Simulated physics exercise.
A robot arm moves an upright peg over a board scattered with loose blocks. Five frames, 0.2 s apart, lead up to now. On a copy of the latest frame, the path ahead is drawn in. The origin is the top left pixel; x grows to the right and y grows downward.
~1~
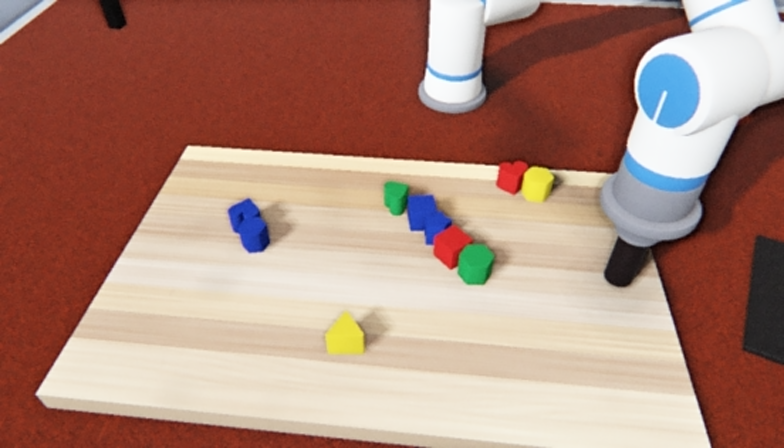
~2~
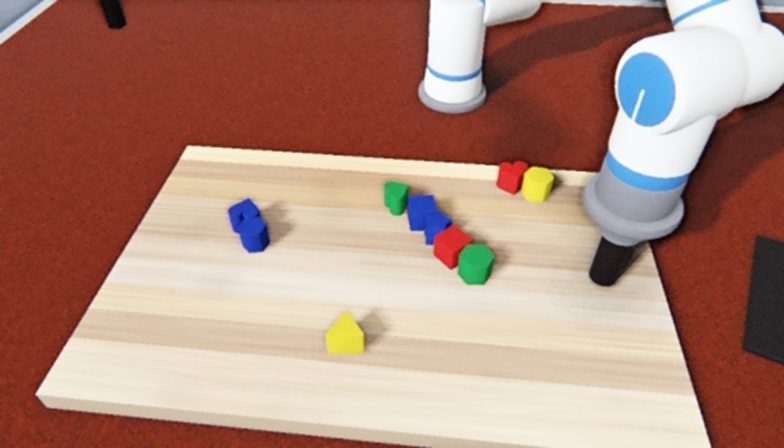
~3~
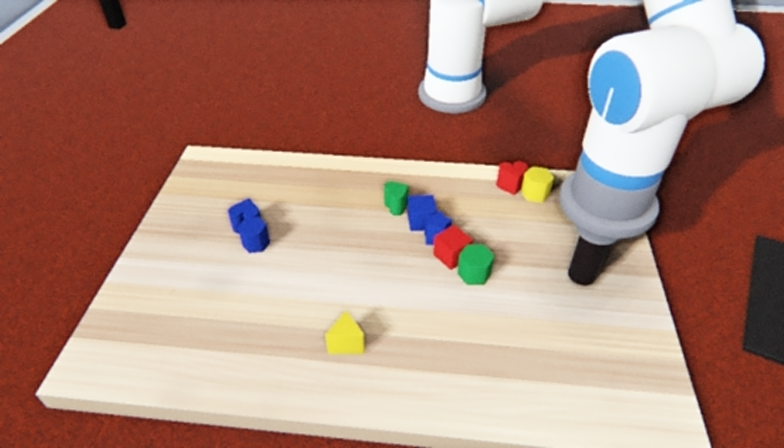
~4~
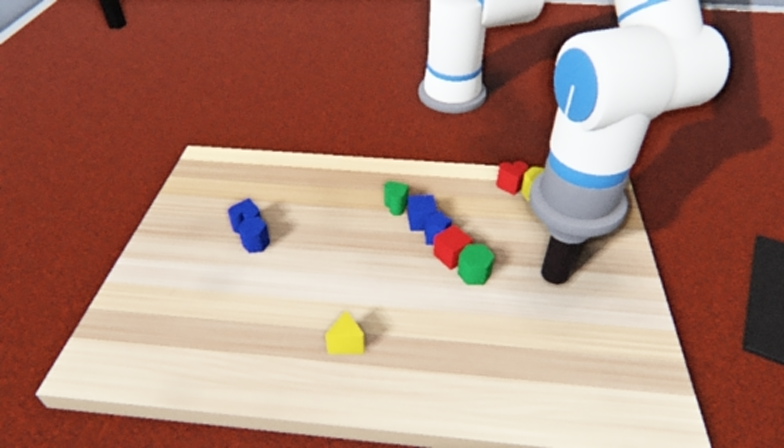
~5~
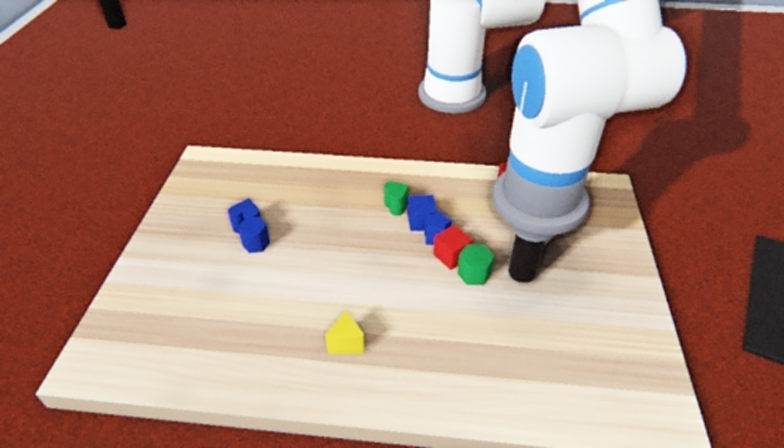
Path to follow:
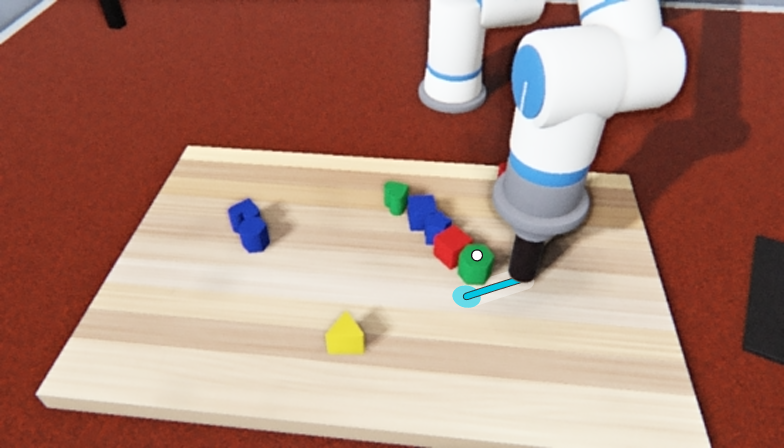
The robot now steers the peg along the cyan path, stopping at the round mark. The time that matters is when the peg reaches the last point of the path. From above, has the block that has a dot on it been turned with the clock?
Short answer: Yes.
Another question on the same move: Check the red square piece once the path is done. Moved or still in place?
Here's my answer: The red square piece gets displaced.
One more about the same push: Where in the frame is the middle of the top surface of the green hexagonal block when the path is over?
It sits at (455, 257).
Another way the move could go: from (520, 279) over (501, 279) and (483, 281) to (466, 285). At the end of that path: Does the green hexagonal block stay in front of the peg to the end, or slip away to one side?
The block stays ahead.
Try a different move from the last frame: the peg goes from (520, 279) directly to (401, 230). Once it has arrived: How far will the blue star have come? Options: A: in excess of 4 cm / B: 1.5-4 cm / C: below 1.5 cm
Option A.
Path on the board, from (520, 279) to (467, 296); the dot is on the green hexagonal block.
What follows on the original path. Halfway along, peg (494, 281); green hexagonal block (471, 255), turned 15° clockwise.
At the end, peg (468, 290); blue square piece (421, 202); blue star (435, 217); red square piece (446, 236), turned 15° clockwise; green hexagonal block (455, 257), turned 35° clockwise.
